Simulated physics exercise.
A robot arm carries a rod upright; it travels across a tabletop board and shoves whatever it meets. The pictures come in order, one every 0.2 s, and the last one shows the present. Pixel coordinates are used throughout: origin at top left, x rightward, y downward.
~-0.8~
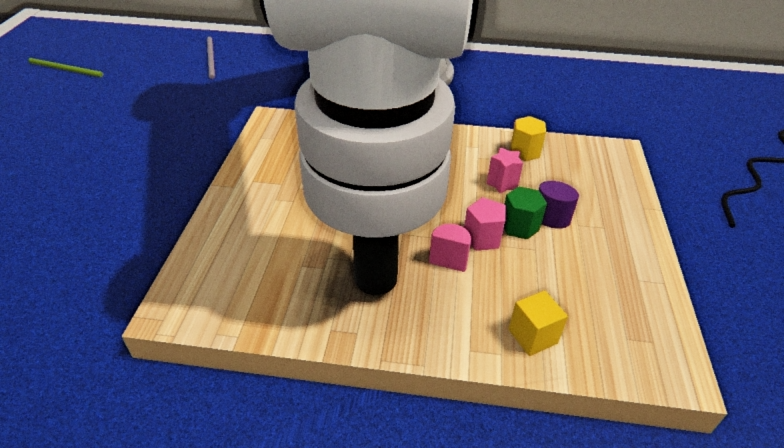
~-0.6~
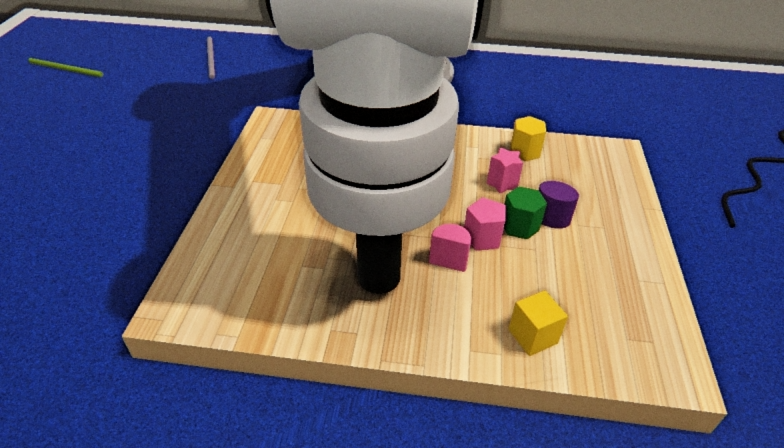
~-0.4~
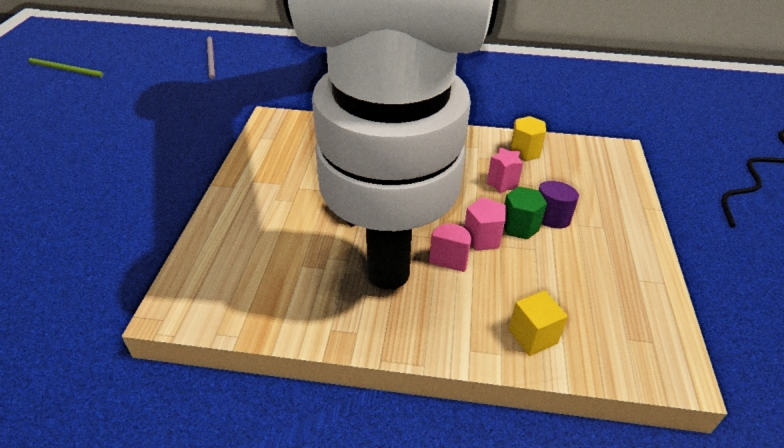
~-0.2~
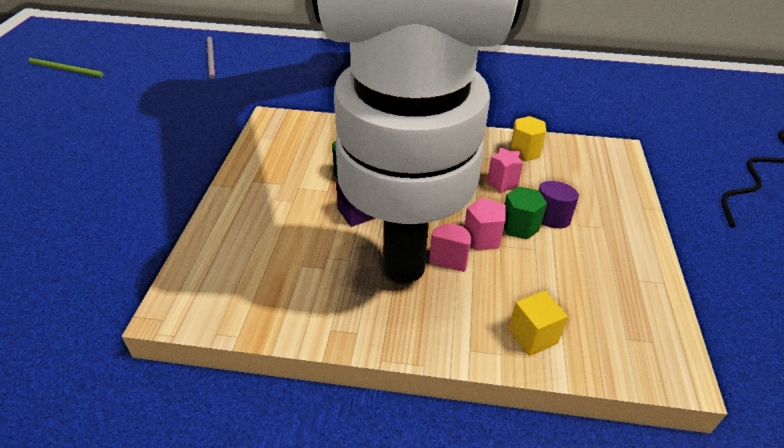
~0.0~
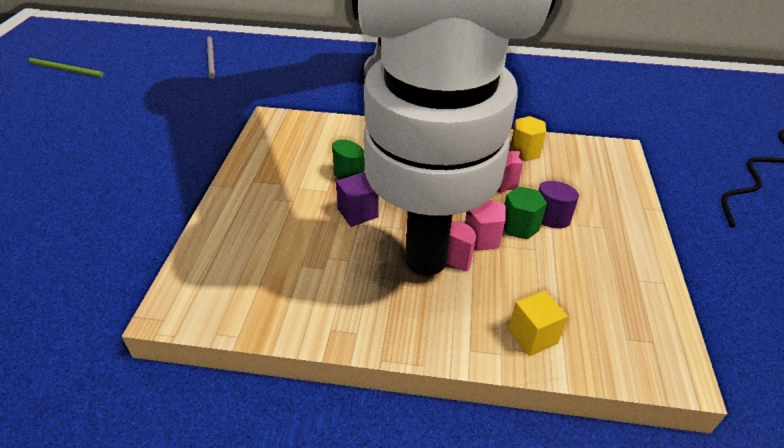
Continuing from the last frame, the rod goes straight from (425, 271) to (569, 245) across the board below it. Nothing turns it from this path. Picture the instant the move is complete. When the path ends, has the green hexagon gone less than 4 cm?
Final answer: Yes.
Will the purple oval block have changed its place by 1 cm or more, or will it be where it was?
That block gets shifted.
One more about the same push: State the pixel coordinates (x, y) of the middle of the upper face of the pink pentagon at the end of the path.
It sits at (507, 194).
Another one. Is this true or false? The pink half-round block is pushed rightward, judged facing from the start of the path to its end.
That claim is false.
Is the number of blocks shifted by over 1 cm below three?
No, it doesn't check out.
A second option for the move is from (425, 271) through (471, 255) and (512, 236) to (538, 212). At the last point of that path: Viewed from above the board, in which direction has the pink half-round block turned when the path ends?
If we look at it from overhead, the pink half-round block pivots clockwise.
On the path given first. One third of the way, rod (478, 252); pink half-round block (503, 219); pink pentagon (505, 199), turned 40° anticlockwise; green hexagon (536, 191), turned 15° anticlockwise; purple oval block (567, 186), turned 25° clockwise.
Two thirds of the way, rod (526, 243); pink half-round block (549, 211); pink pentagon (507, 194), turned 65° anticlockwise; green hexagon (540, 186); purple oval block (572, 184), turned 35° clockwise.
At the end, rod (573, 235); pink half-round block (589, 200), turned 15° anticlockwise; pink pentagon (507, 194), turned 65° anticlockwise; green hexagon (540, 186); purple oval block (577, 180).
